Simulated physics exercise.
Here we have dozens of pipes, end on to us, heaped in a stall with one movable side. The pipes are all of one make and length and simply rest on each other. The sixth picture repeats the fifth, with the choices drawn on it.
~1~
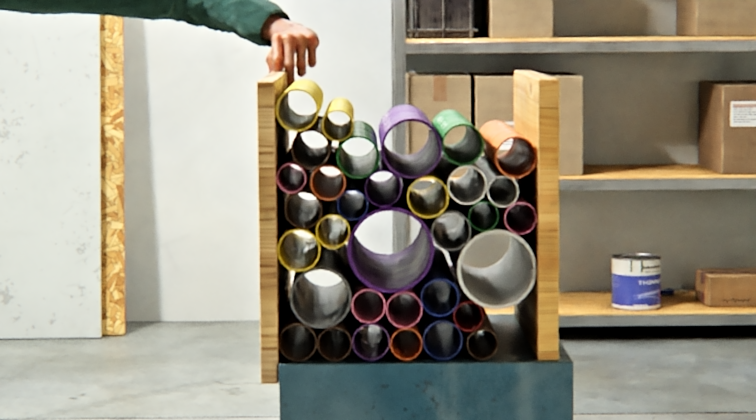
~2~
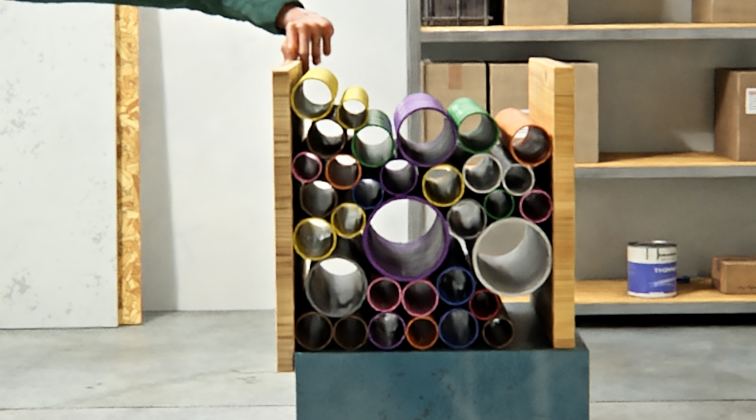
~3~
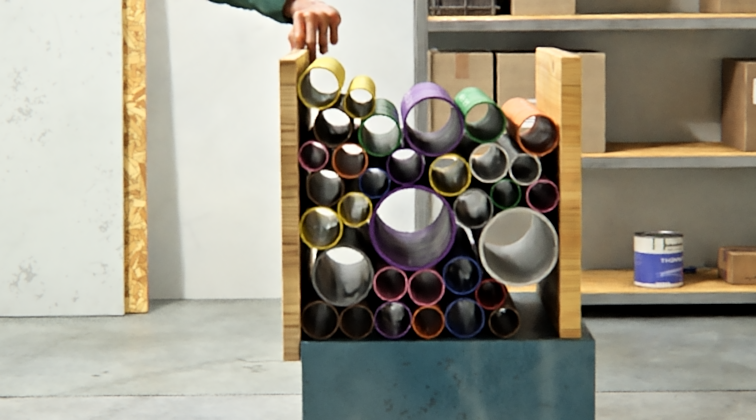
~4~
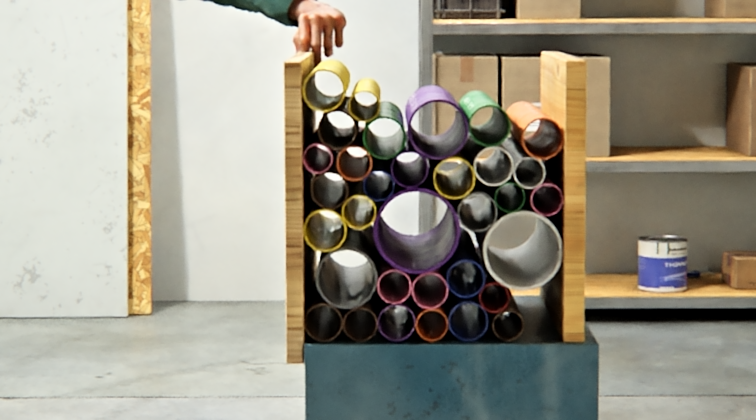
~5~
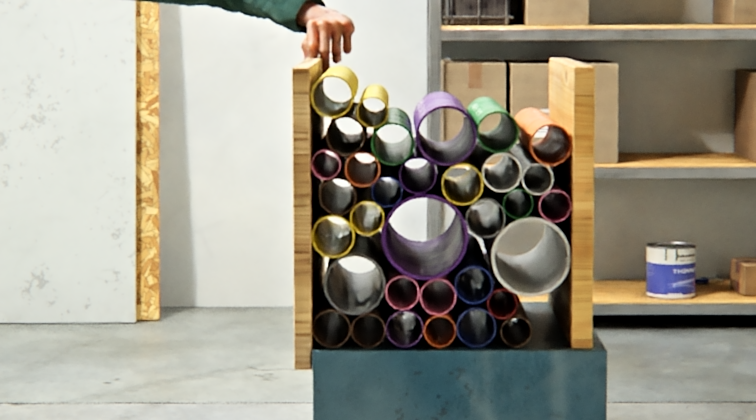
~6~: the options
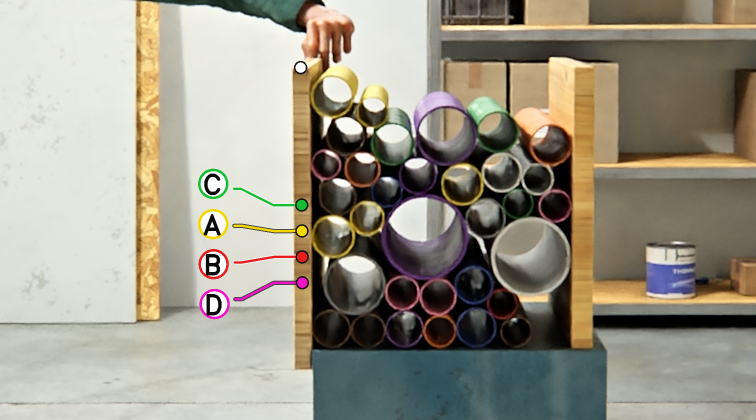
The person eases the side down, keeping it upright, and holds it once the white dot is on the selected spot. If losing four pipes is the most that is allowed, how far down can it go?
C is the limit.
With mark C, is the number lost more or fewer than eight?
At C, fewer than eight.
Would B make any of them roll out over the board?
Yes, at B.
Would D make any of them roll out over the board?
Yes.
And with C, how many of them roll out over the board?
It comes to four.
On the copy, A at (302, 231); B at (302, 257); C at (301, 205); D at (302, 283); the white dot at (300, 67).
On C. First, top of the board (310, 129).
Then, top of the board (311, 200).
Finally, top of the board (311, 204), four out over the board.
By contrast, A more than four out over the board; B more than four out over the board; D more than four out over the board.
